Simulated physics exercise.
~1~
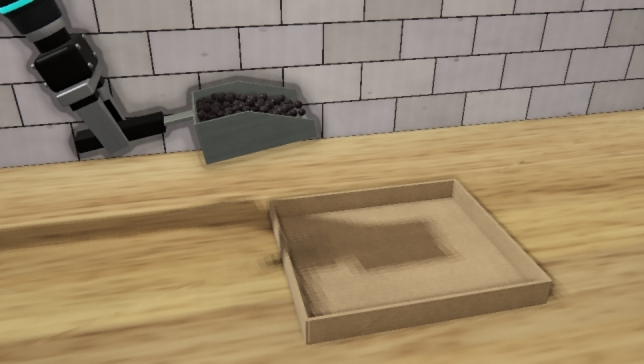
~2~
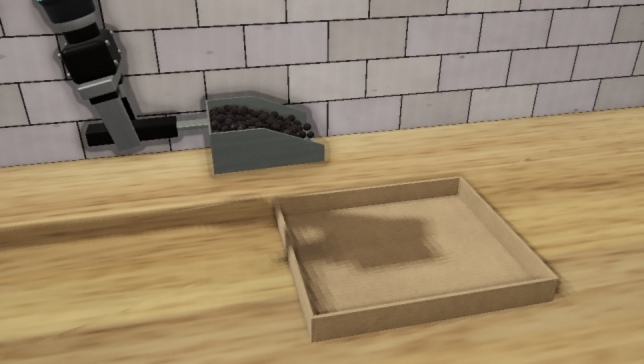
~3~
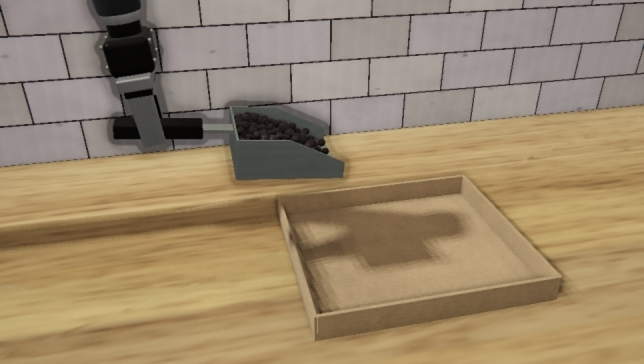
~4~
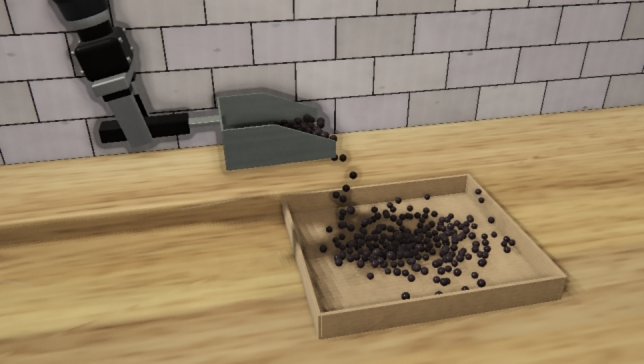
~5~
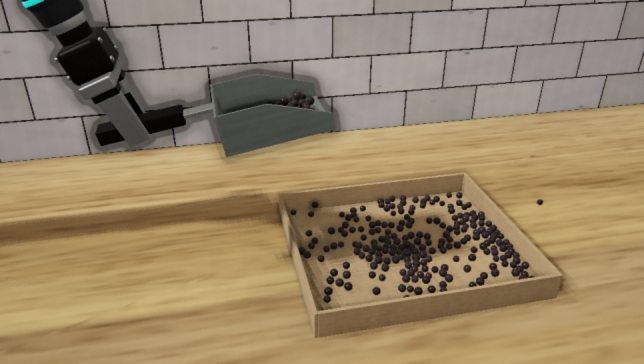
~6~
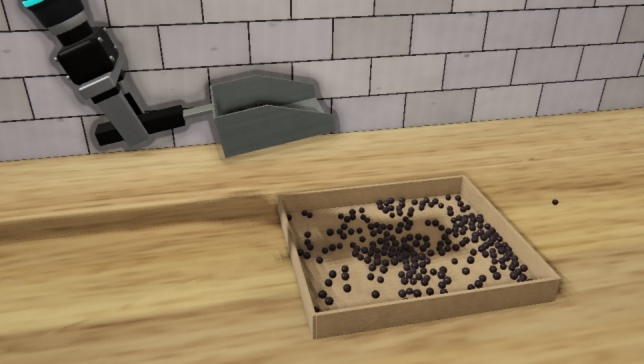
A pale wooden tabletop stands before a wall of whitish bricks, seen from slightly above by a gently swaying camera. A black and grey robot arm at the upper left holds a grey scoop heaped with small dark beads, while a shallow, empty light-brown tray sits to the right. The arm lowers the scoop a little and moves it right towards the tray. Then the scoop draws back left as beads spill off its open front and scatter across the tray. It tips back and holds still, with most beads spread in the tray and one lying on the table beyond.
